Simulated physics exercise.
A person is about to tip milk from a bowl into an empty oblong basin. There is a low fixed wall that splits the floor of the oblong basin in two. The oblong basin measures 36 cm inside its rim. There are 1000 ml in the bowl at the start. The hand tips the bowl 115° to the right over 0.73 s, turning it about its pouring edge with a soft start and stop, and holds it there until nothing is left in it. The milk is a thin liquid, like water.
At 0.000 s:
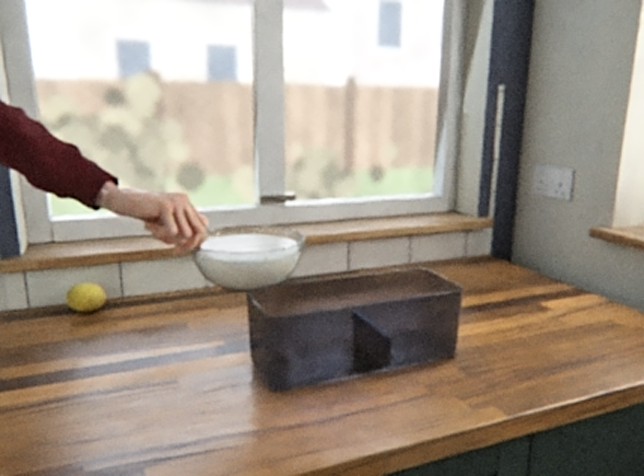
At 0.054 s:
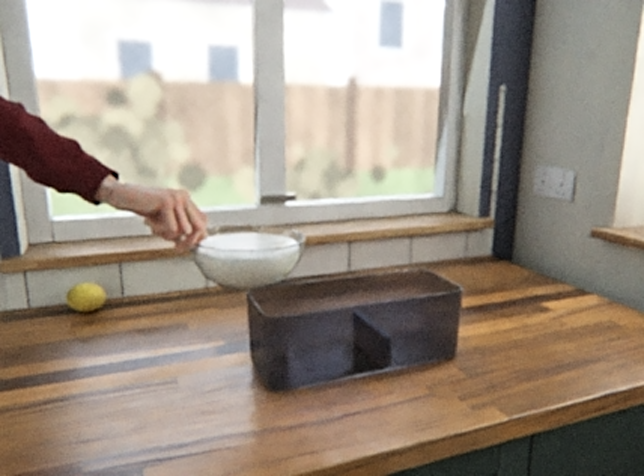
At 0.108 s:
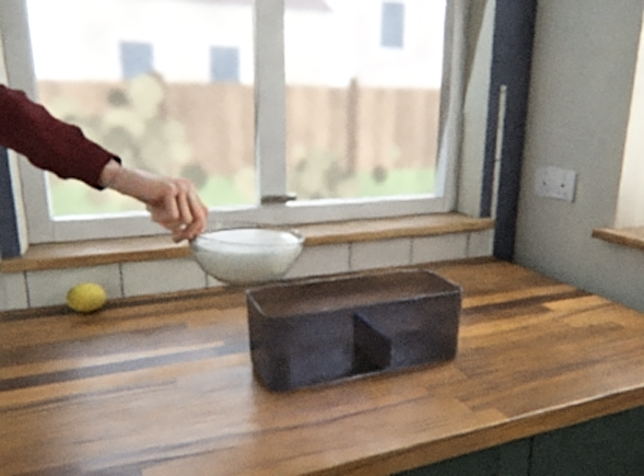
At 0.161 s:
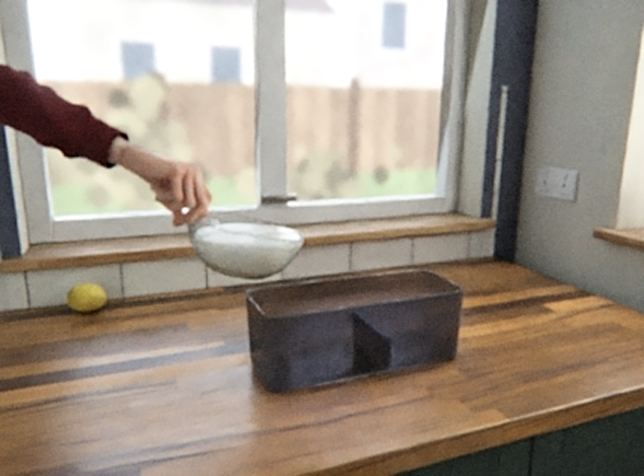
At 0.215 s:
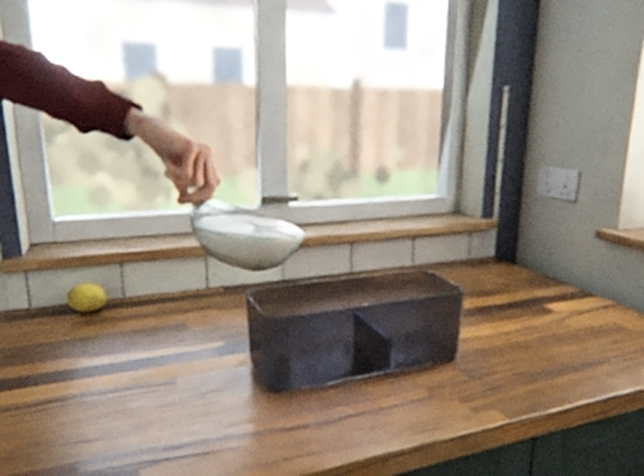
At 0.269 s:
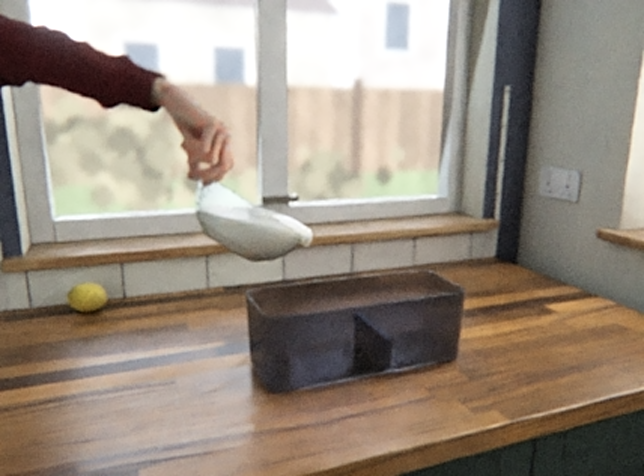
A hand tilts a glass bowl of milk rightward above a dark, divided oblong basin.
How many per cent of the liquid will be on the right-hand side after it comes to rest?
Some 38 per cent will be on the right-hand side.
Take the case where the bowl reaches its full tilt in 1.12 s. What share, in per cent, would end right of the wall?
Result under that change: Approx. 30 %.
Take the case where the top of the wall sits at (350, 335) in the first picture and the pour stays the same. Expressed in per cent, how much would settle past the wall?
Estimate: About 65 percent.
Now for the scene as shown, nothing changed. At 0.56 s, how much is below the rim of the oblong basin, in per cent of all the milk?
Near 24 in a hundred.
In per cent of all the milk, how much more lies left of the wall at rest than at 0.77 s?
Some 6 per cent.
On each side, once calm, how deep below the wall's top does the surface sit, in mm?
Left side: Around 40 mm. Right side: Around 38 mm.
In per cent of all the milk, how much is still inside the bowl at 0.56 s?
I'd put it near 14 percent.
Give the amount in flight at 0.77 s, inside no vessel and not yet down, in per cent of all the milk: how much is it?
Airborne share: Near 5 %.
After 0.56 s the tilt is 100° and 13 per cent is still to pour, 24 is left of the wall and 0 right of it.
After 0.77 s the tilt is 115° and 0 per cent is still to pour, 47 is left of the wall and 45 right of it.
After 0.99 s the tilt is 115° and 0 per cent is still to pour, 50 is left of the wall and 30 right of it.
After 1.23 s the tilt is 115° and 0 per cent is still to pour, 53 is left of the wall and 37 right of it.
In the end 53 per cent lies left of the wall, 38 right of it and 10 outside.
